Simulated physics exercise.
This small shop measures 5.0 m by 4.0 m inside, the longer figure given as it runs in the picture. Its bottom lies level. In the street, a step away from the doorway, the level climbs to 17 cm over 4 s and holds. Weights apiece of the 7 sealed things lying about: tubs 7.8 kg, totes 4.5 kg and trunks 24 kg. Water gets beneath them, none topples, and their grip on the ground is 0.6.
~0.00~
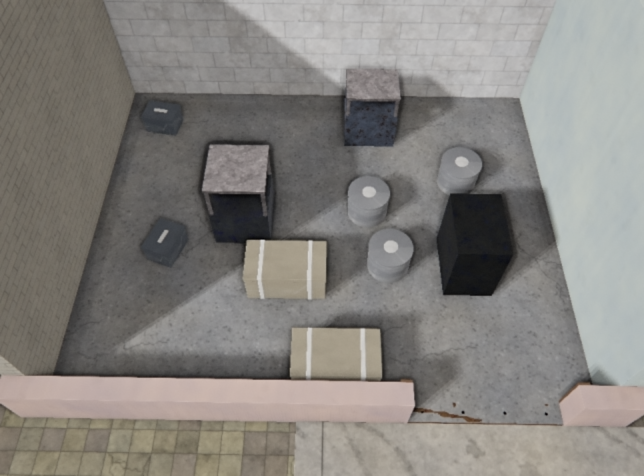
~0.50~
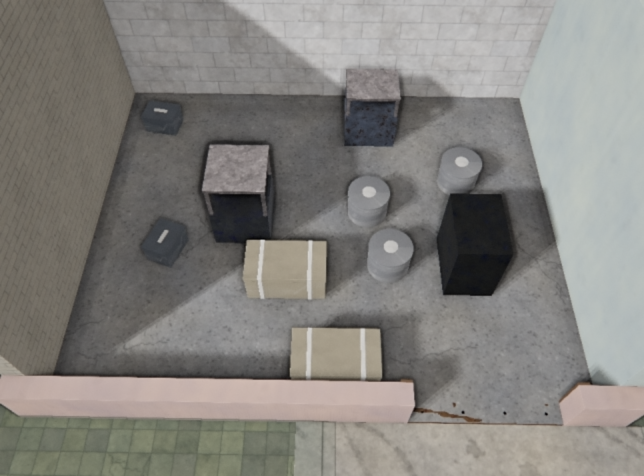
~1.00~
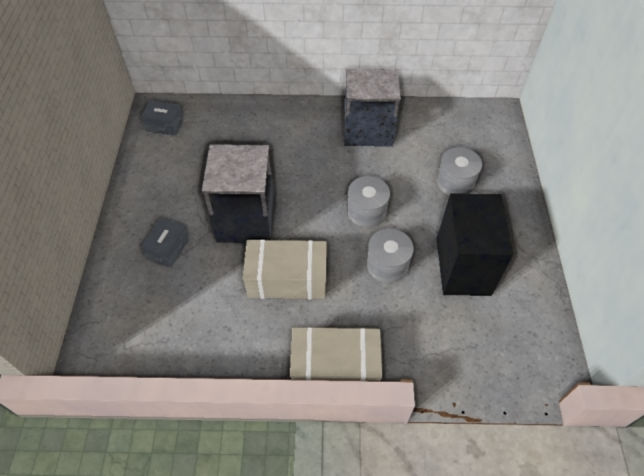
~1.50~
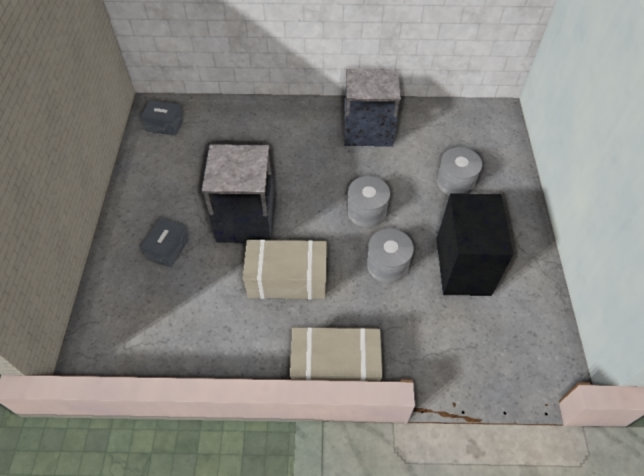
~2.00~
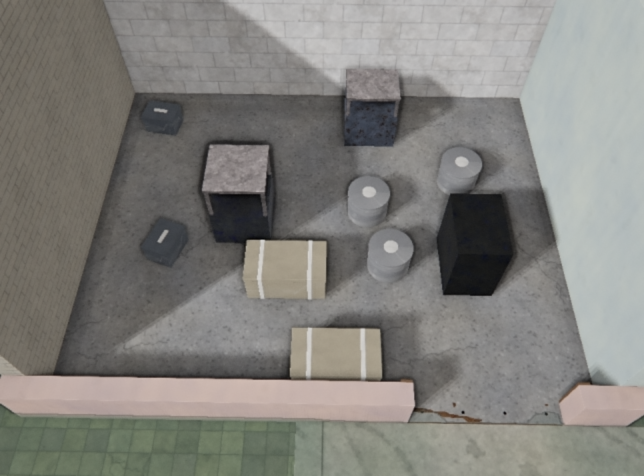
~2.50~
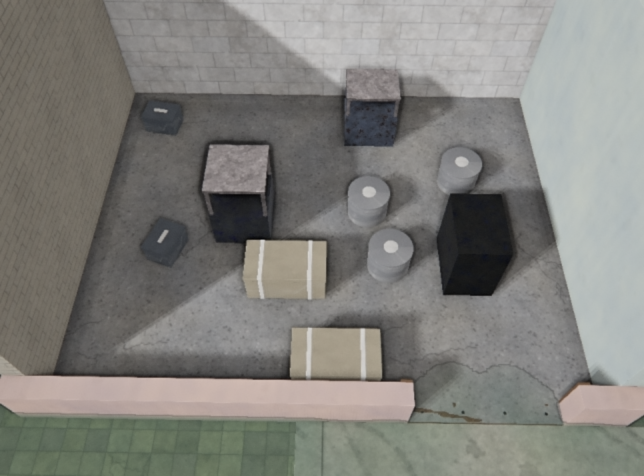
At first, the paving outside a walled room holding boxes, blocks and round grey tubs looks dry. A greenish tint of water covers the tiles at the lower left, then spreads right across the pale pavement, and finally a shallow patch enters through the doorway gap while every object stays still.
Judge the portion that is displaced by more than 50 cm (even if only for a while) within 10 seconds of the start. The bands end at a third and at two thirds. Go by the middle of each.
Share: From one to two thirds.
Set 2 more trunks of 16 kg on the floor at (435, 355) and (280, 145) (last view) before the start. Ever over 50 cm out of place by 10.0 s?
In turn: More, short of it.
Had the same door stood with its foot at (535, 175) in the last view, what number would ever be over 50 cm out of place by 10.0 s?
In that case 2 of them.
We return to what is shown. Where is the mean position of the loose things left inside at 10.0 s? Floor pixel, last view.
Around (281, 200).
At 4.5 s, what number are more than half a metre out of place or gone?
I count 0.
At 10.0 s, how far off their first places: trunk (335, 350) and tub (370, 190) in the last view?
In that order: 0 cm, 100 cm.
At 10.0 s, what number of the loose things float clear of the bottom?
I count 2.
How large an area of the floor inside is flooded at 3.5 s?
About 1.5 m2.
After 3.5 s 0 of 7 are over 50 cm from their spots; 0 afloat.
After 4.5 s 0 of 7 are over 50 cm from their spots; 0 afloat.
After 7.0 s 0 of 7 are over 50 cm from their spots; 1 afloat.
After 10.0 s 3 of 7 are over 50 cm from their spots, and 3 have been at some point; 2 afloat.
